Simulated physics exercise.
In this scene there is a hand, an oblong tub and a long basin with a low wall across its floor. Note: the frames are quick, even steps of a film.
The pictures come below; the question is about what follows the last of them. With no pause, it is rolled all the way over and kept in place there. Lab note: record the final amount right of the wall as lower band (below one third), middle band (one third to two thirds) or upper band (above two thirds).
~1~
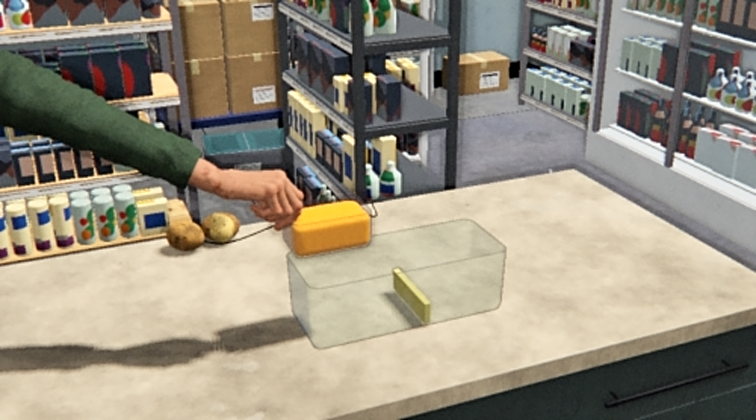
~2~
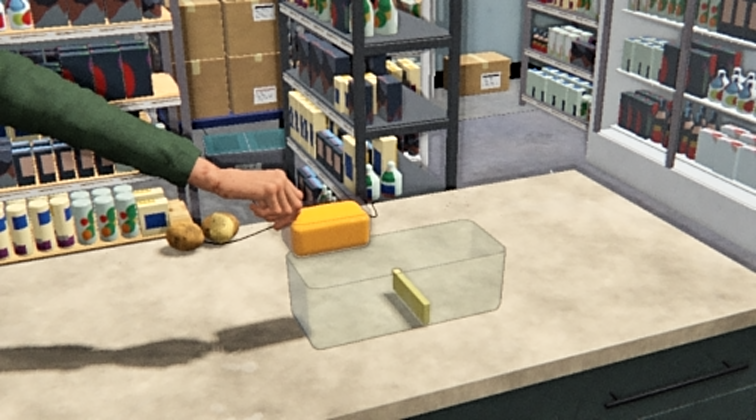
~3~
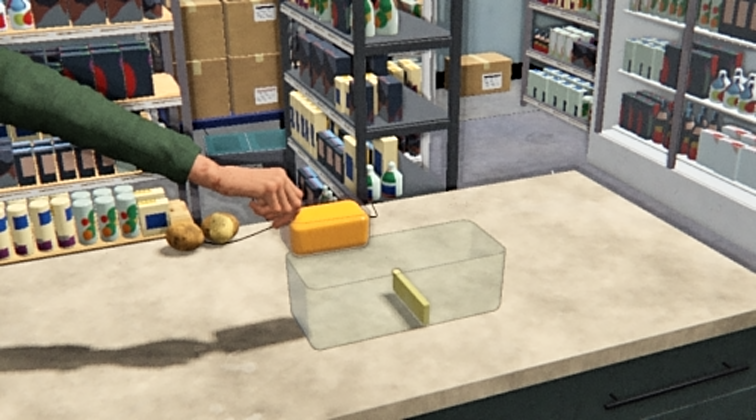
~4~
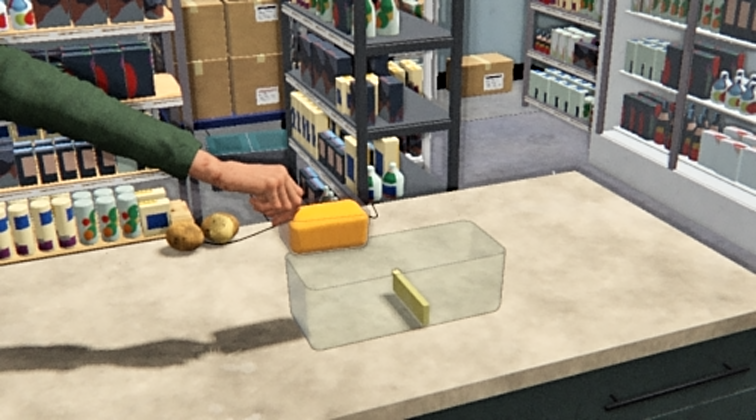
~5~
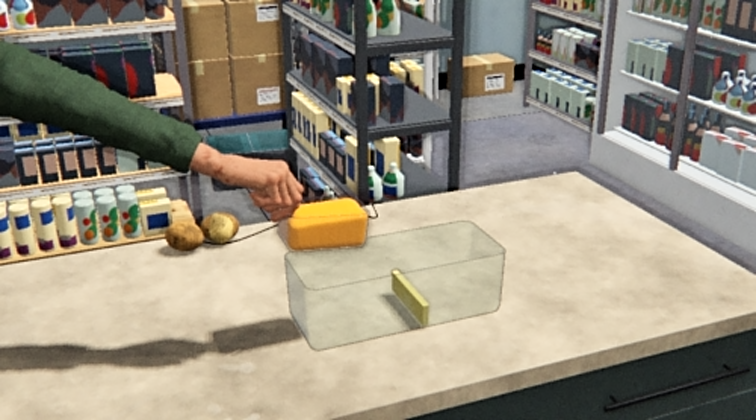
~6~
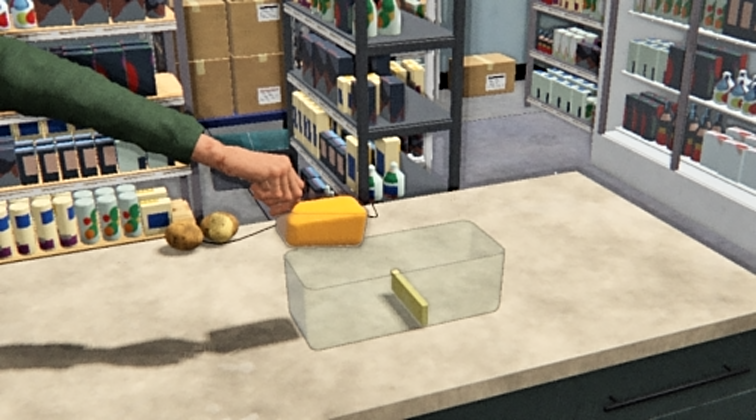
Recorded: Middle band.
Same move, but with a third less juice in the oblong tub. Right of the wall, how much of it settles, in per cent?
35 %.
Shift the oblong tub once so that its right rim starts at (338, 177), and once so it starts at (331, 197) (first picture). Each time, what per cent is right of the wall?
15 %, then 5 %.
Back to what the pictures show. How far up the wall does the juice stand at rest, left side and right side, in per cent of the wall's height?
The left side sits at 20 per cent and the right side at 40.
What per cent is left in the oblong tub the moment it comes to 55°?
Some 50 per cent has not yet come out.
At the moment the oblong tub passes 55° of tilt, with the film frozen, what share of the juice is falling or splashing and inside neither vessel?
Airborne fraction: Approx. 30 %.
A moment on, the oblong tub is tipped part way and 51 per cent is still to pour, 17 is left of the wall and 2 right of it.
Next, the oblong tub is tipped on its side and 12 per cent is still to pour, 24 is left of the wall and 56 right of it.
Then the oblong tub is tipped on its side and 2 per cent is still to pour, 40 is left of the wall and 56 right of it.
Later the oblong tub is tipped on its side and 0 per cent is still to pour, 43 is left of the wall and 56 right of it.
Finally, 43 per cent lies left of the wall, 56 right of it and 1 outside.
